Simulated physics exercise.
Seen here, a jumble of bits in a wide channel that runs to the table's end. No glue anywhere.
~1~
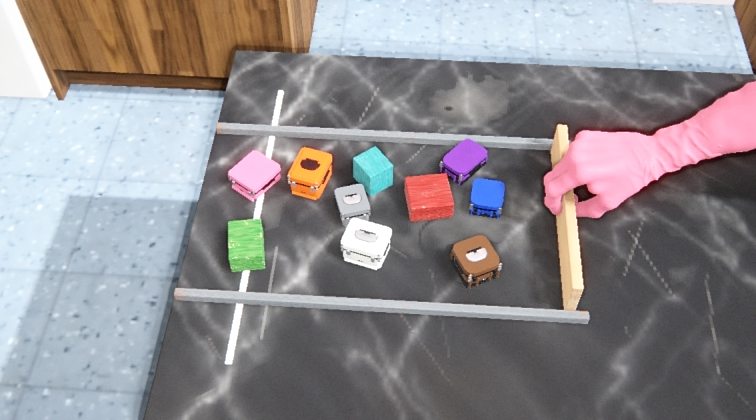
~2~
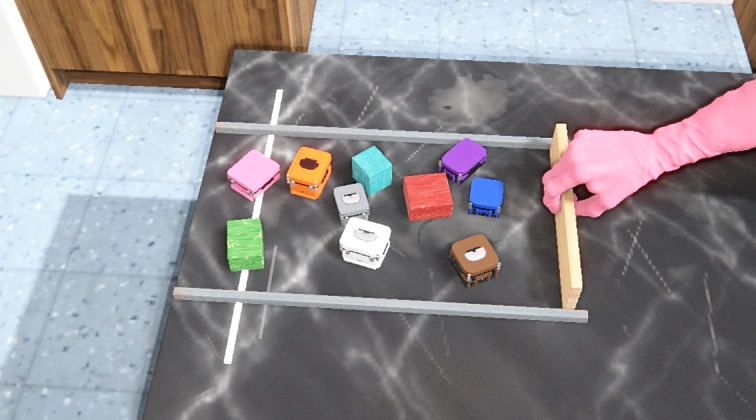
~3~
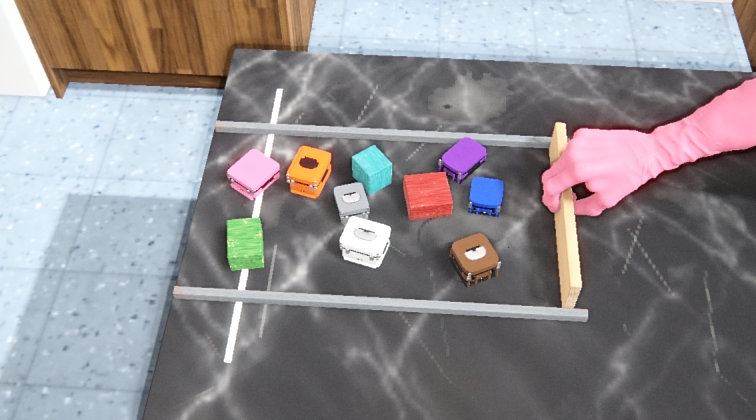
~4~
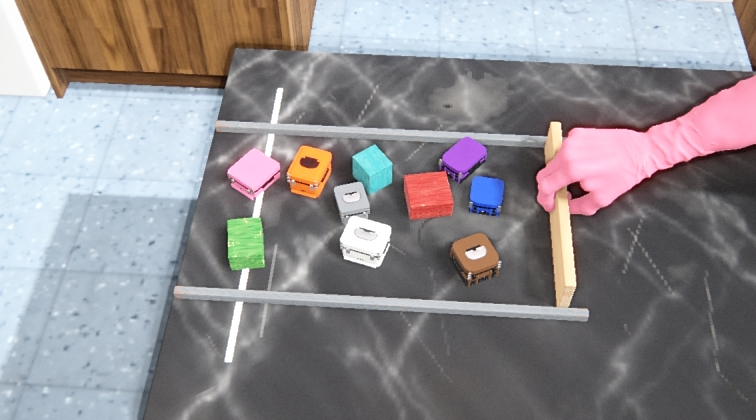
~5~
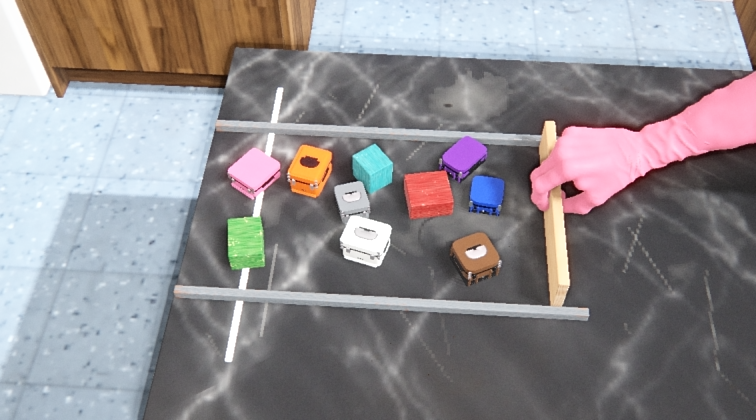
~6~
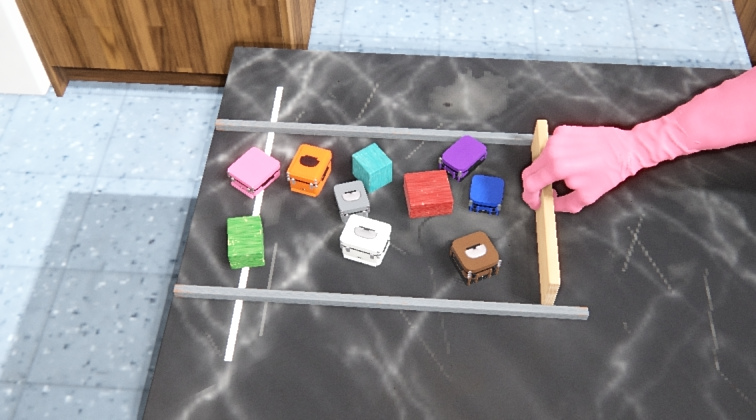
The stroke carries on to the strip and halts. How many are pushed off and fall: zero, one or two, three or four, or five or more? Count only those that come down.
As it turns out, the number that fall off is three or four.
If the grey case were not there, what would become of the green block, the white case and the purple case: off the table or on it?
The green block tumbles off, the white case survives, the purple case stays on.
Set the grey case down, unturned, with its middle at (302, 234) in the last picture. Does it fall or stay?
It tumbles off.
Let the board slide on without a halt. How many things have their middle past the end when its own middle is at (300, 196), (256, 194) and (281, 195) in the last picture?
In that order 1, 4 and 3.
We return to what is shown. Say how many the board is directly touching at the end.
The number is 3.
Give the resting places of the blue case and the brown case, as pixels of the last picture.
Near (245, 185) and (231, 239).
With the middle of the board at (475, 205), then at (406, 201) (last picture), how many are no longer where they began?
4 and 8.
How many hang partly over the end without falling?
That would be 2.
A little later, none off yet; pink case at rest near (255, 173); green block at rest near (246, 242); orange case at rest near (310, 171).
Next, none off yet; pink case shifted about its own width near (226, 164); green block at rest near (243, 242); orange case shifted about its own width near (268, 160).
When it is over, the number that fall off is three or four; down, grey case, orange case, green block and pink case.
